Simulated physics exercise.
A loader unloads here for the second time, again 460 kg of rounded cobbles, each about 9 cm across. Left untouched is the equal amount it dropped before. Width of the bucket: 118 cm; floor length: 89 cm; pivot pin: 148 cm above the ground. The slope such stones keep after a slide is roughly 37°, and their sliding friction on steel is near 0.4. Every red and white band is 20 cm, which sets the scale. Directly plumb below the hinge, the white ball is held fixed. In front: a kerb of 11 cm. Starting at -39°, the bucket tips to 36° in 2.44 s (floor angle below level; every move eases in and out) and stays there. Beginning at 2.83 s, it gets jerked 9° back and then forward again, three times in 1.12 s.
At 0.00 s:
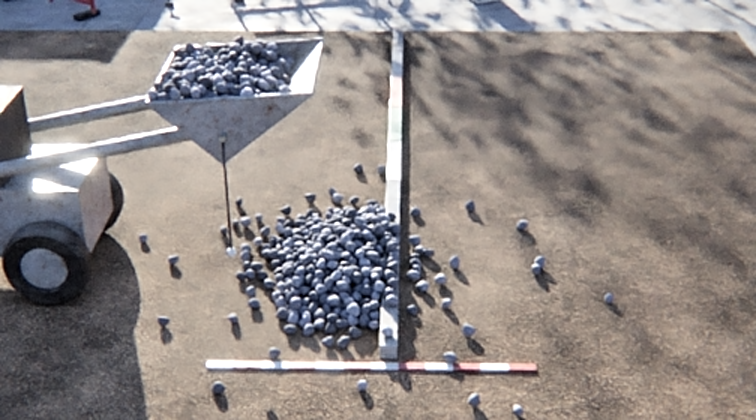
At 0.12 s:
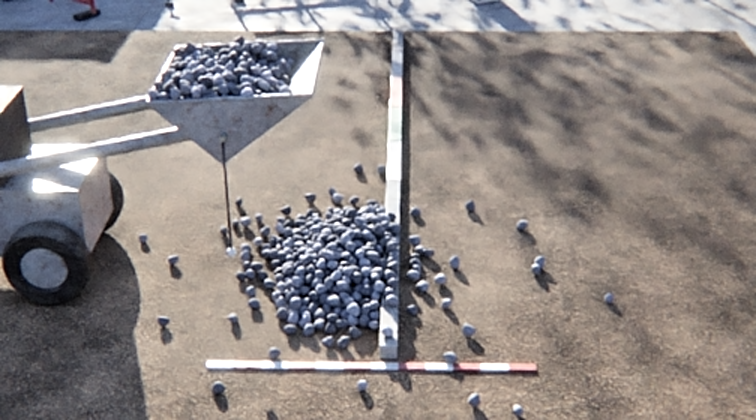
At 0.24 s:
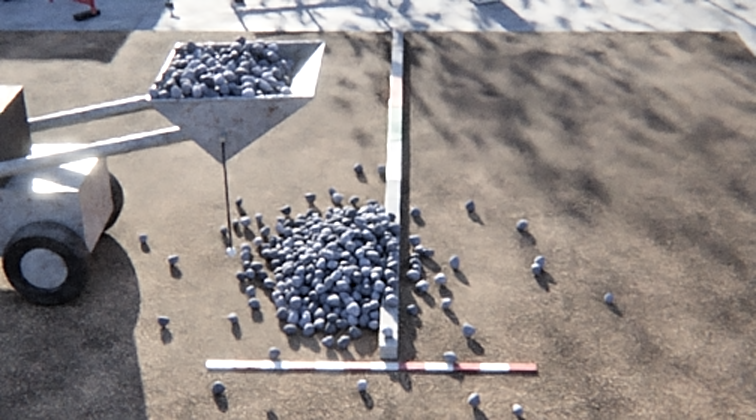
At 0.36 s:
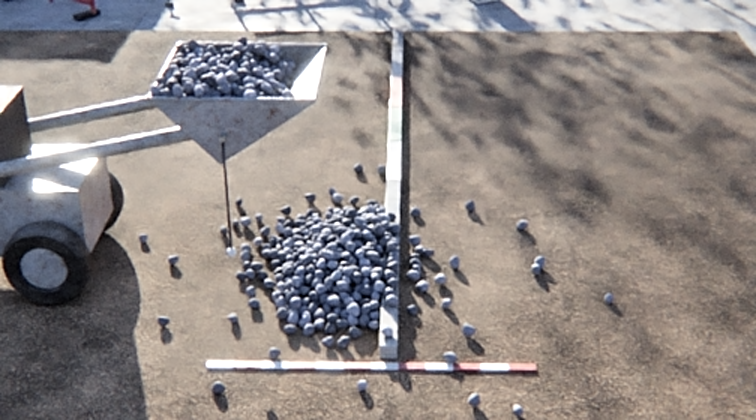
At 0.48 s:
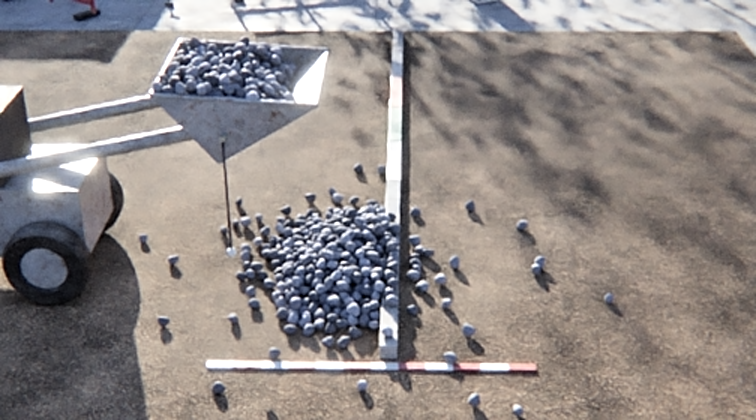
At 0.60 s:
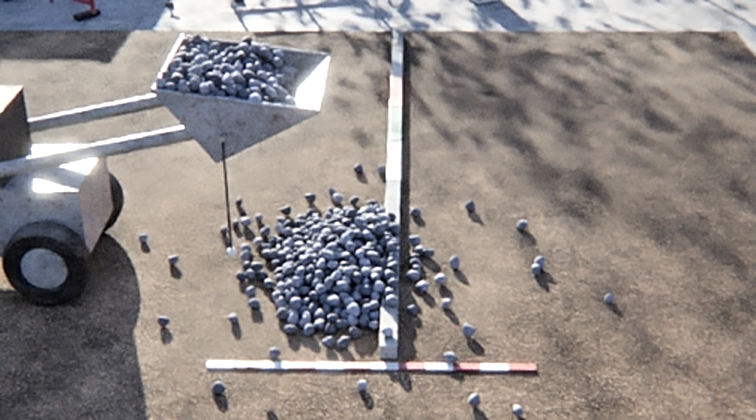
A pale loader with dark wheels stands at the left on sunlit brown ground, seen from above, holding out a metal bucket of rounded grey stones. Beneath and right of it, a heap of similar stones lies against a pale kerb, with strays scattered around and a red and white bar in front. The bucket slowly tilts down slightly at its right edge, its stones shifting a little, while the heap and camera stay still.
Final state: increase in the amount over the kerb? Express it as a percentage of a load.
About 41 %.
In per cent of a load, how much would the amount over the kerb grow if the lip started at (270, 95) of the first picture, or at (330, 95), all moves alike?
Some 5 percent first and 60 percent second.
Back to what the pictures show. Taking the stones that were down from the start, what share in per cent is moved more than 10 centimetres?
Near 15 per cent, I reckon.
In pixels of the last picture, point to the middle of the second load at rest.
Their centre rests close to (377, 251).
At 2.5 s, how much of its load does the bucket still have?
Some 15 %, roughly, is held.
After 1.8 s the floor is at 24°; in per cent of one load, 89 in the bucket, 106 on this side of the kerb, 5 over the kerb; the foremost stones are at (518, 293).
After 2.5 s the floor is at 36°; in per cent of one load, 16 in the bucket, 171 on this side of the kerb, 13 over the kerb; the foremost stones are at (518, 293).
After 4.4 s the floor is at 36°; in per cent of one load, 0 in the bucket, 155 on this side of the kerb, 46 over the kerb; the foremost stones are at (550, 245).
After 7.1 s the floor is at 36°; in per cent of one load, 0 in the bucket, 155 on this side of the kerb, 46 over the kerb; the foremost stones are at (550, 245). Net gain over the kerb, 41.
